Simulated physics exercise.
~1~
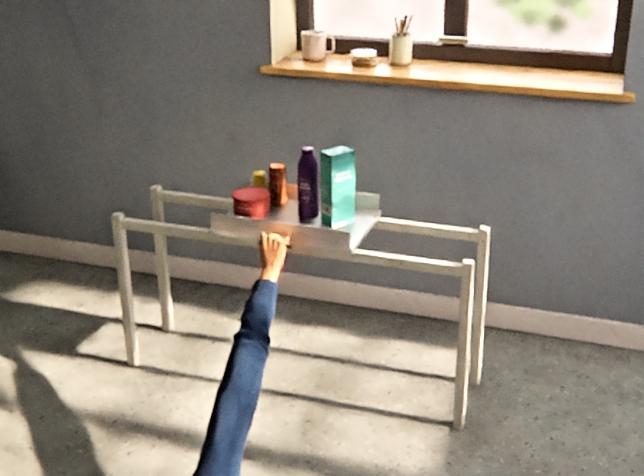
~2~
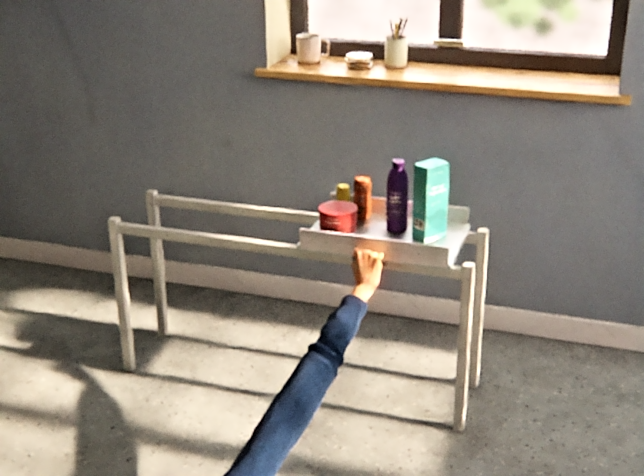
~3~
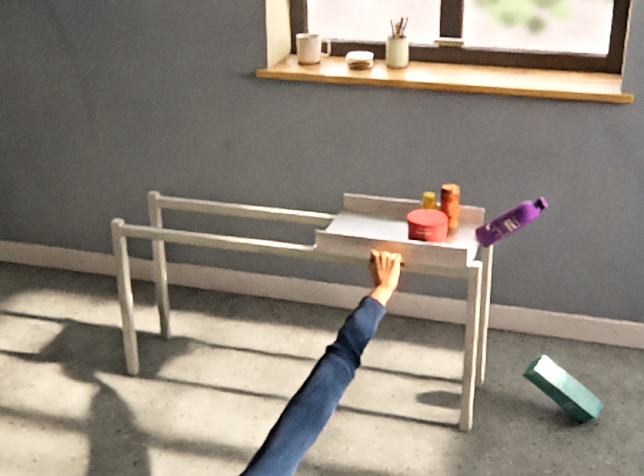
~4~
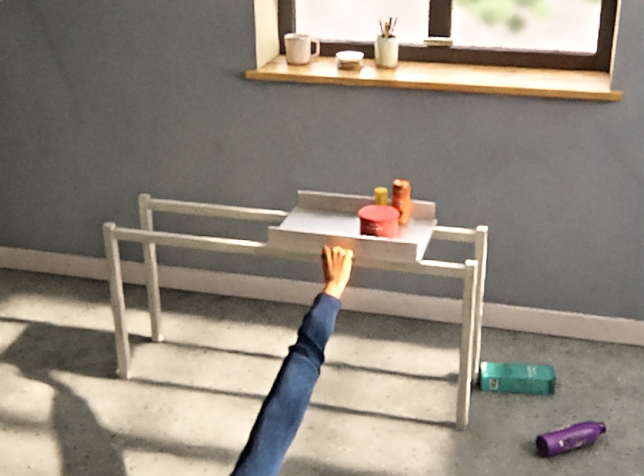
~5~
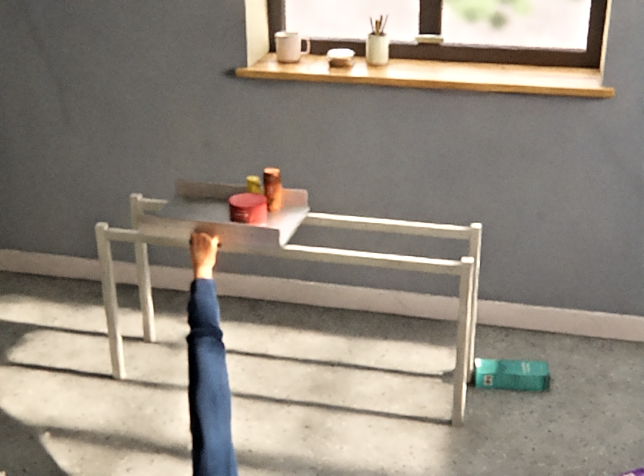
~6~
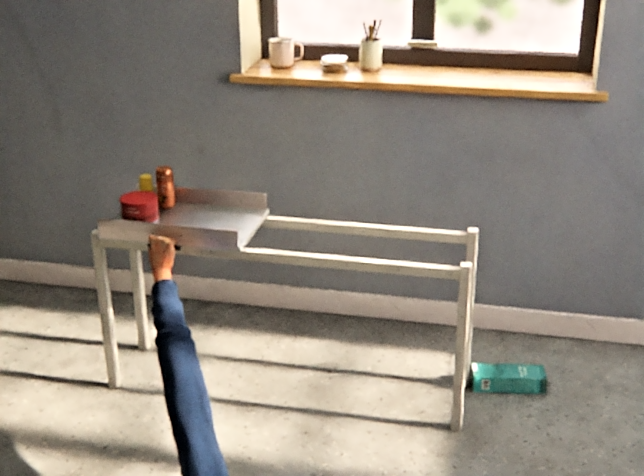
In a sunlit room with a grey wall, a hand slid a tray of containers right along a stand, and a green box and purple bottle fell off the right end; it then pushed the tray left, the other three staying aboard.
